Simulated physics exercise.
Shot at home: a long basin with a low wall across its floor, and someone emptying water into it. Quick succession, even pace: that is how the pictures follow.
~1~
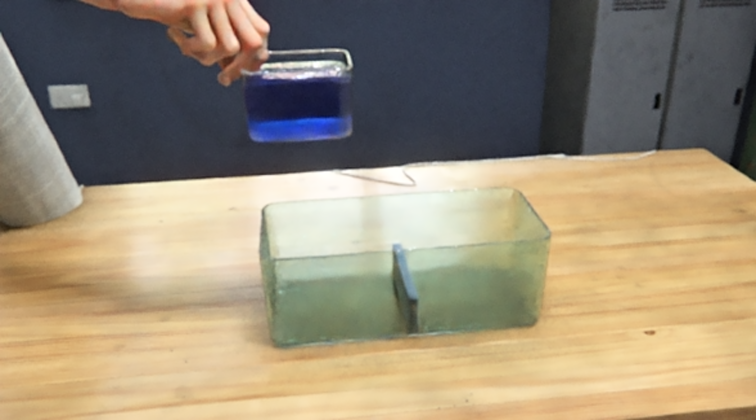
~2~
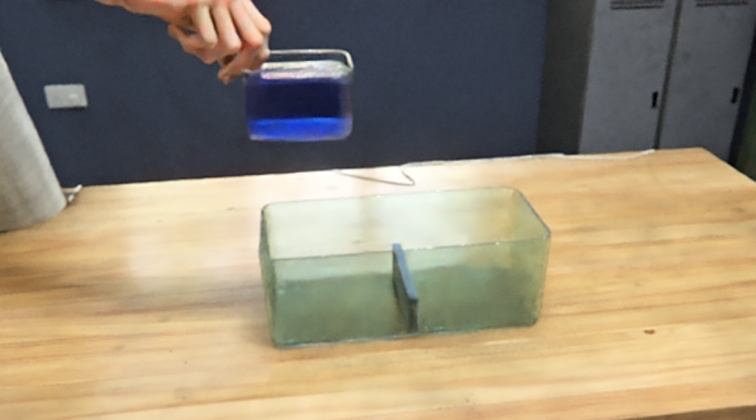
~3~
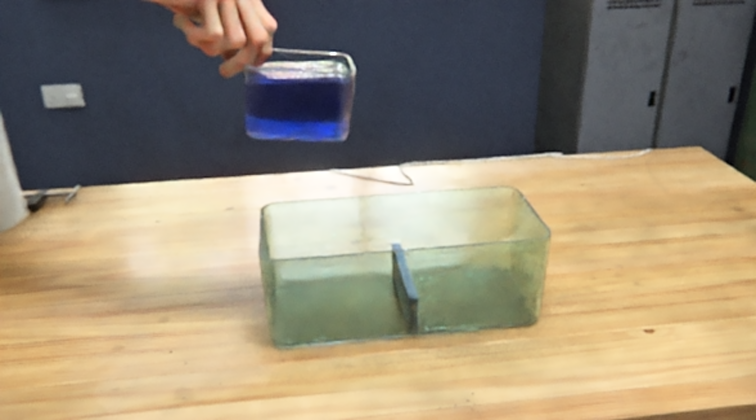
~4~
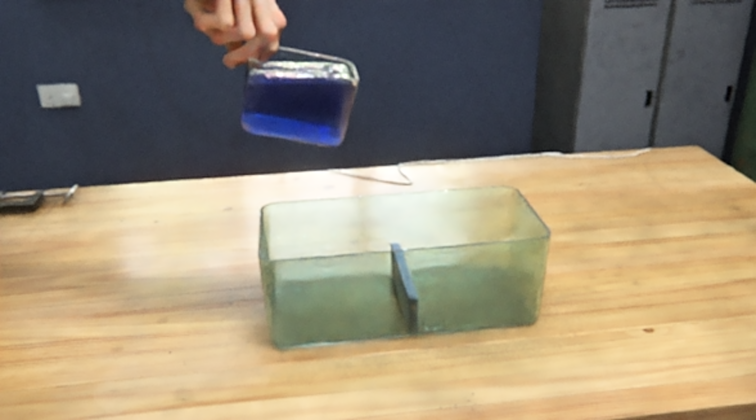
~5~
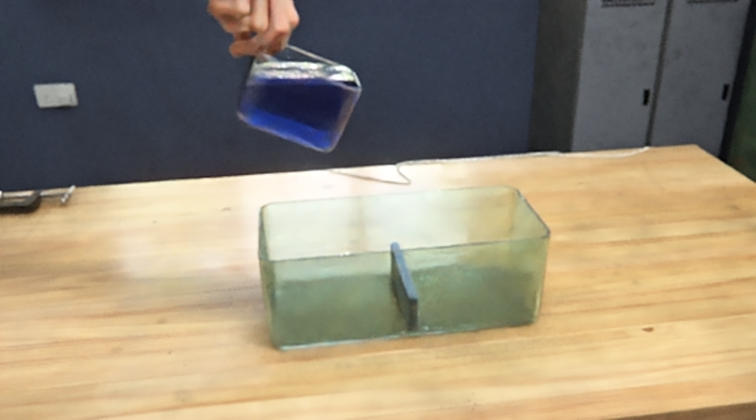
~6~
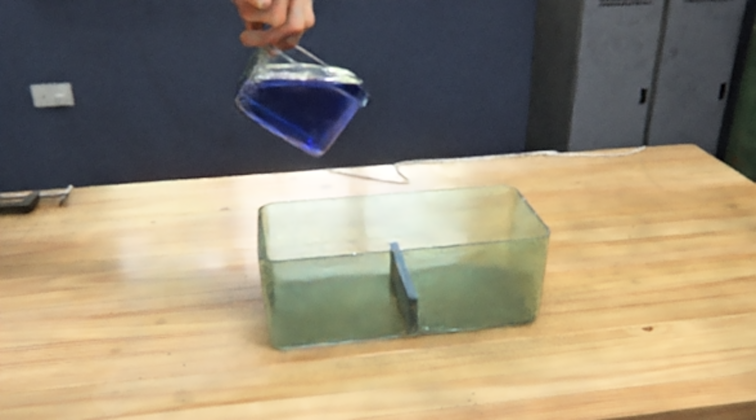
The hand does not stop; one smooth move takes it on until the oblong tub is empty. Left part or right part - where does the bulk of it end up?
The right part.
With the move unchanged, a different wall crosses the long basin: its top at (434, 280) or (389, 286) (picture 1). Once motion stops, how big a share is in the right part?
In order, near 20 and 80 in a hundred.
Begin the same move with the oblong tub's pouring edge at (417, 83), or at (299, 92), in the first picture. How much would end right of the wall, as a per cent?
About 90 and 5 per cent.
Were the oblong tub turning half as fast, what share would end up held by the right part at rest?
Near 75 parts in a hundred.
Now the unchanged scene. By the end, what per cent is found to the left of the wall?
Share approx. 35 per cent.
A moment on, the tilt is 103° and 24 per cent is still to pour, 1 is left of the wall and 25 right of it.
Next, the tilt is 110° and 3 per cent is still to pour, 25 is left of the wall and 64 right of it.
Then the tilt is 110° and 0 per cent is still to pour, 35 is left of the wall and 63 right of it.
Later the tilt is 110° and 0 per cent is still to pour, 35 is left of the wall and 63 right of it.
At rest 35 per cent lies left of the wall, 63 right of it and 1 outside.
